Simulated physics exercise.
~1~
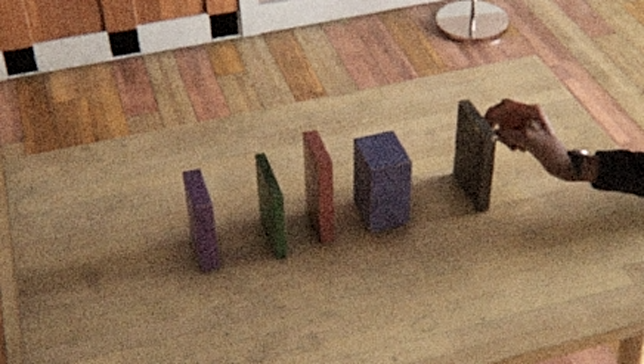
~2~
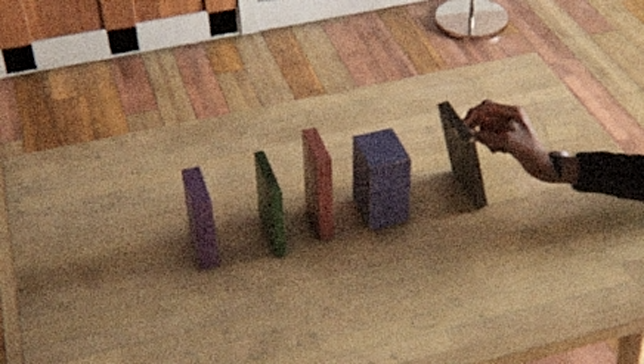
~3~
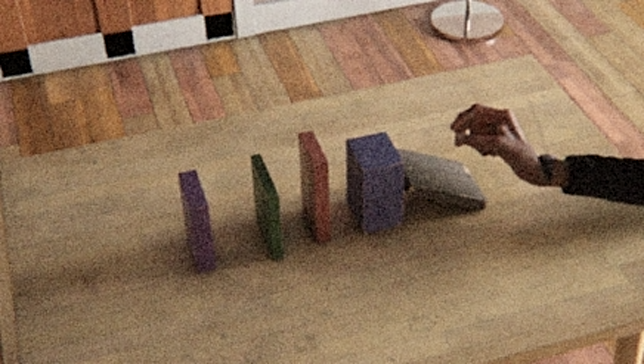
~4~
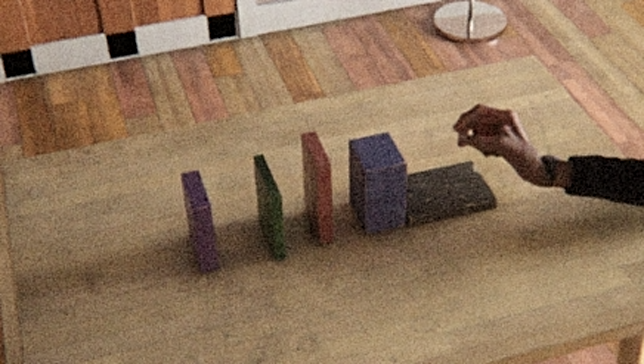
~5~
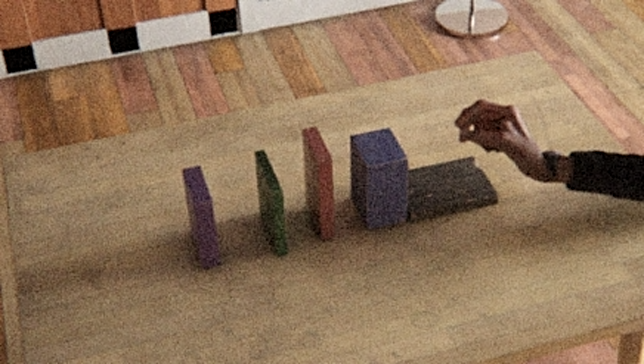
In this clip, a hand tips the black block at the right end of a row on a wooden table, and it topples left against the blue block and ends lying flat beside it, while the blue, red, green and purple pieces stay standing.
